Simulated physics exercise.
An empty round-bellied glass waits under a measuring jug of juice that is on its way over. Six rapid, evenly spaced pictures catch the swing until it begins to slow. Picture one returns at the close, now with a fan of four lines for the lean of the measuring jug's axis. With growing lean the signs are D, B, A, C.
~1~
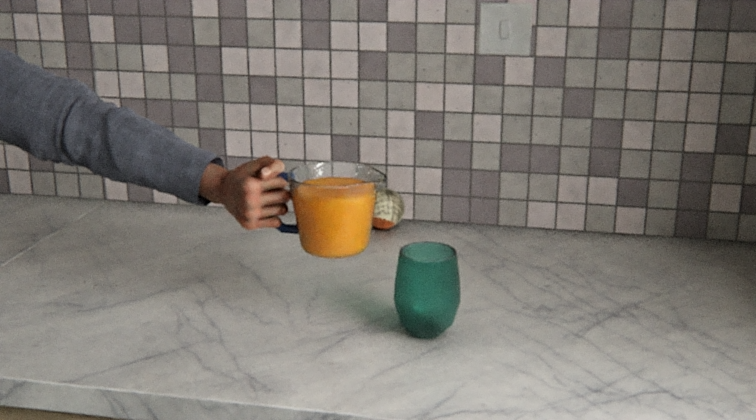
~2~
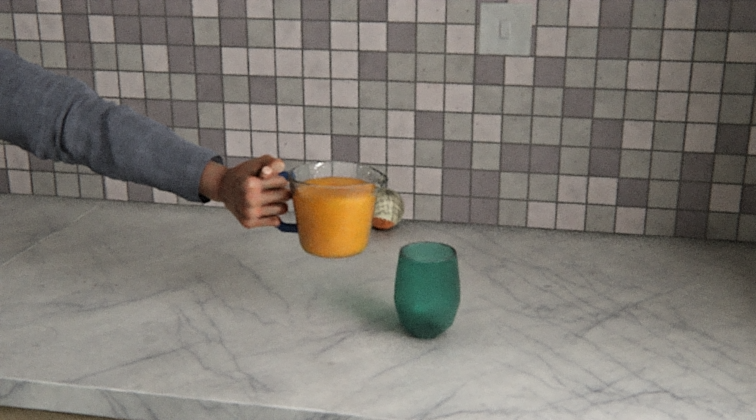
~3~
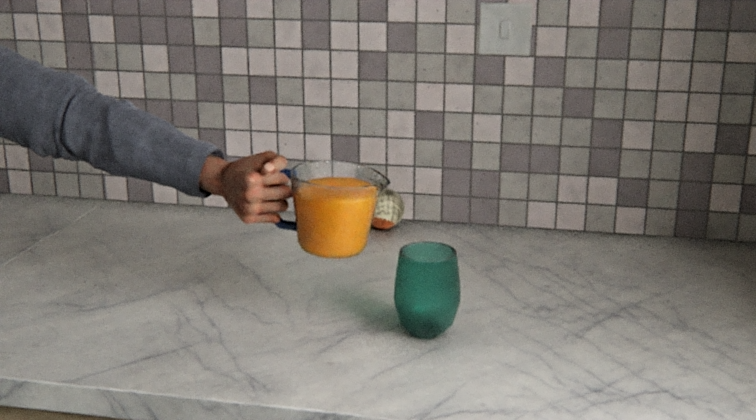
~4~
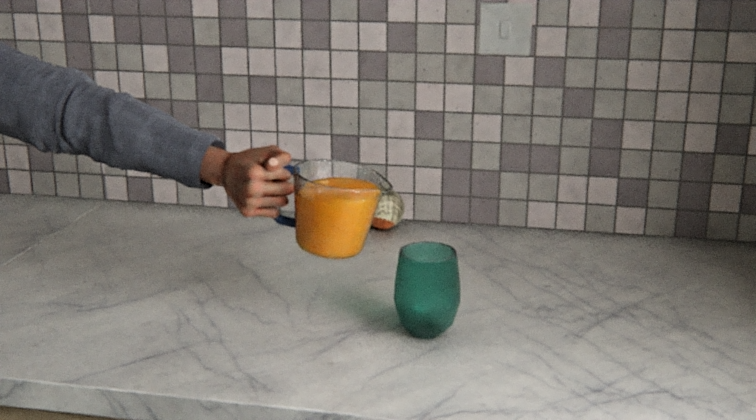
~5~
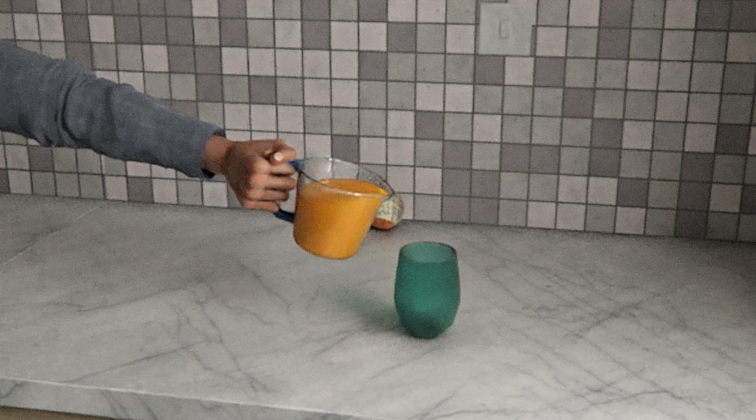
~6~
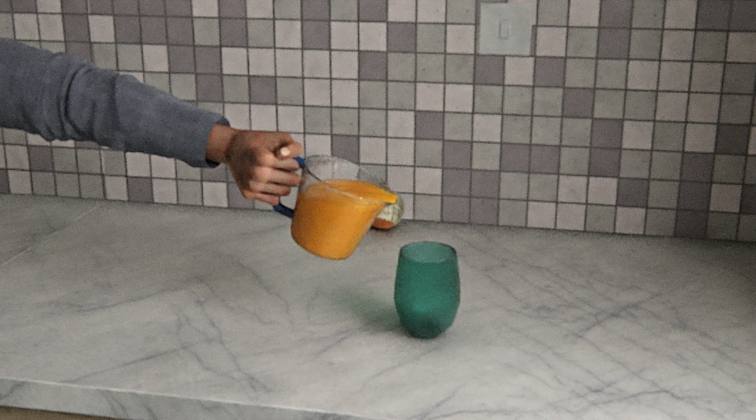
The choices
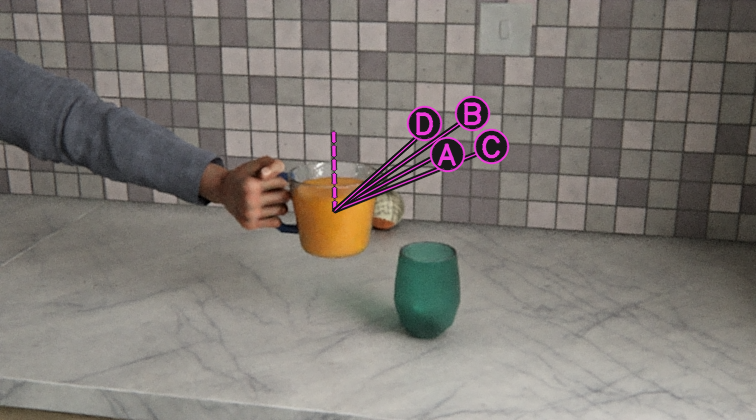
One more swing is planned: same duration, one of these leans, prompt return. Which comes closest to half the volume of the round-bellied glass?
D.
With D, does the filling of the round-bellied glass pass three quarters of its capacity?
No, it does not.
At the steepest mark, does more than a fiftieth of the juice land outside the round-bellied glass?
Yes.
On the marked copy, A at (430, 159); B at (459, 124); C at (476, 154); D at (415, 139).
With A, the round-bellied glass ends with about 70 % of what it can hold; 7 % of the juice is spilt.
With B, the round-bellied glass ends with about 61 % of what it can hold.
With C, the round-bellied glass ends with about 65 % of what it can hold; 21 % of the juice is spilt.
With D, the round-bellied glass ends with about 48 % of what it can hold.
